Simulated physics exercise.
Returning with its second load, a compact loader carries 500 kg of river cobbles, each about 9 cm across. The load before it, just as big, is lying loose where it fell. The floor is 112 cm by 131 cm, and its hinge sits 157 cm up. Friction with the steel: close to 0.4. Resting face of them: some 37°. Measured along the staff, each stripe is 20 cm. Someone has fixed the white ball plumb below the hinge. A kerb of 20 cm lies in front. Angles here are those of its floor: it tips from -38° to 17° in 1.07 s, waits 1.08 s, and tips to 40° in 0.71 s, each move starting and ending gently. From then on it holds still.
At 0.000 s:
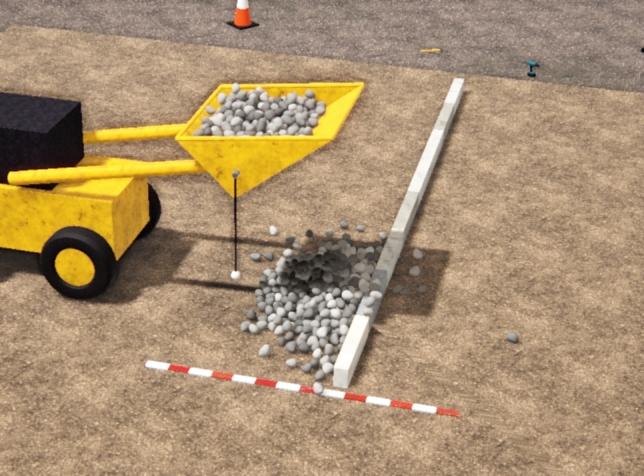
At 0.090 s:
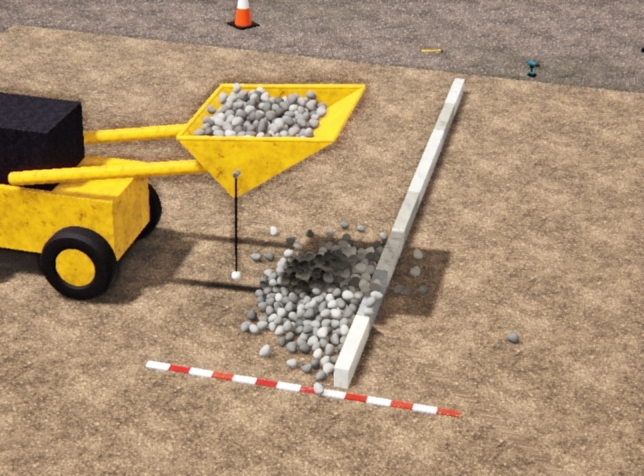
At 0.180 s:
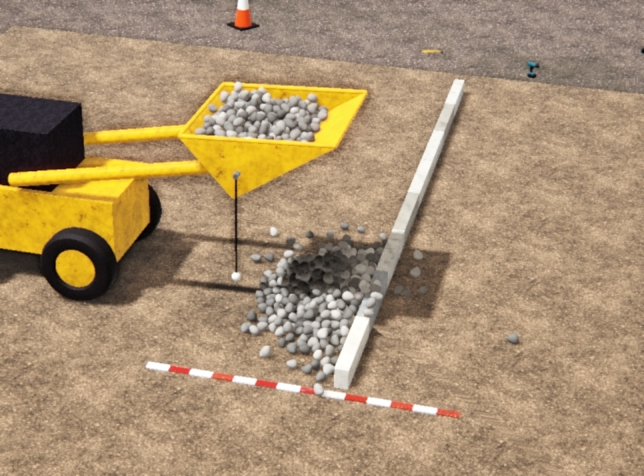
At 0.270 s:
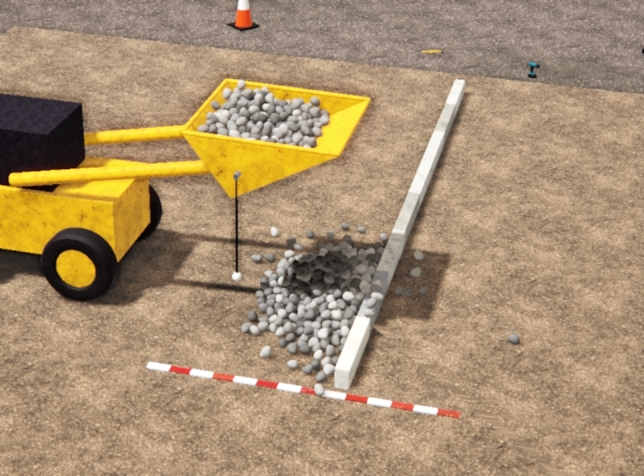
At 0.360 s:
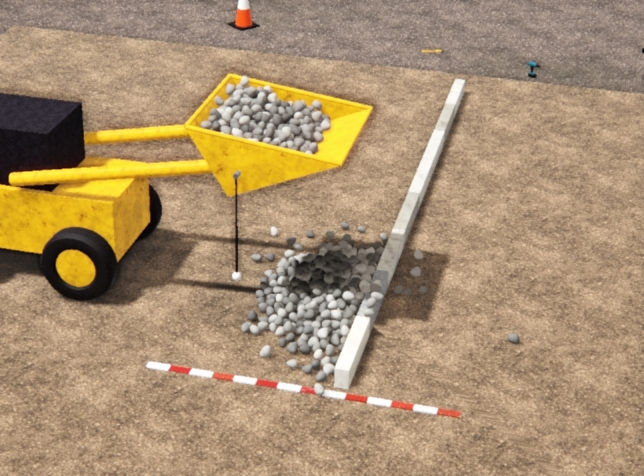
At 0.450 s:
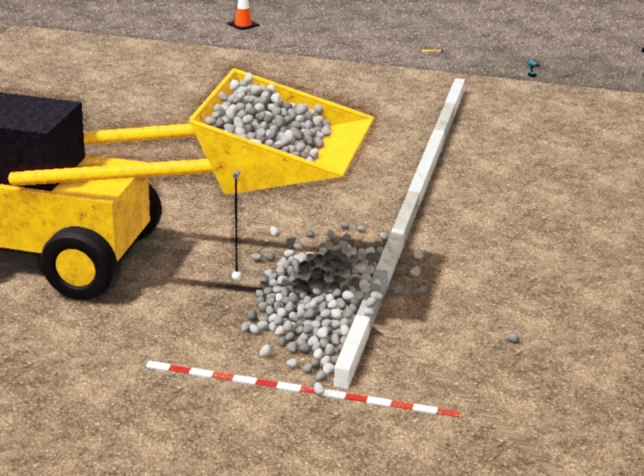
A yellow loader slowly tilts its bucket of grey stones forward above a loose stone pile.
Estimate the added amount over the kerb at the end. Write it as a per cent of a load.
Roughly 61 per cent of a load.
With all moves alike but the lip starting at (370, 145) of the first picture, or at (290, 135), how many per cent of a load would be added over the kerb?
I'd expect near 95 per cent first and near 20 per cent next.
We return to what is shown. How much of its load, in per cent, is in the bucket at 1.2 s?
Around 100 per cent of the load is still inside.
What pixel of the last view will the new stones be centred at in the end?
They come to rest centred about (393, 296).
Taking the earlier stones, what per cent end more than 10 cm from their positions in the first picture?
0 %.
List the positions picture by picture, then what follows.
Lip at (332, 138), floor tilted -38°, highest stones at (277, 98). The earlier load is highest near (346, 278), 27 cm above ground level, 98 % on this side of the kerb, 1 % over the kerb, in the first picture.
Lip at (334, 140), floor tilted -37°, highest stones at (266, 96); the stones move at 0.1 m/s on average, in the second picture.
The bucket is at -34°, its lip at (336, 147); the top of the load is at (250, 97); the stones move at 0.2 m/s on average, in the third picture.
Lip at (339, 155), floor tilted -29°, highest stones at (244, 95); the stones move at 0.3 m/s on average, in the fourth picture.
Lip at (342, 164), floor tilted -23°, highest stones at (240, 94); the stones move at 0.3 m/s on average, in the fifth picture.
Lip at (343, 175), floor tilted -17°, highest stones at (240, 93); the stones move at 0.3 m/s on average, in the sixth picture.
After 0.8 s the floor is at 8°; in per cent of one load, 100 in the bucket, 98 on this side of the kerb, 1 over the kerb; the foremost stones are at (415, 292).
After 1.2 s the floor is at 17°; in per cent of one load, 100 in the bucket, 99 on this side of the kerb, 1 over the kerb; the foremost stones are at (415, 292).
After 3.3 s the floor is at 40°; in per cent of one load, 0 in the bucket, 144 on this side of the kerb, 56 over the kerb; the foremost stones are at (535, 320).
After 6.1 s the floor is at 40°; in per cent of one load, 0 in the bucket, 137 on this side of the kerb, 63 over the kerb; the foremost stones are at (536, 333). Net gain over the kerb, 61.
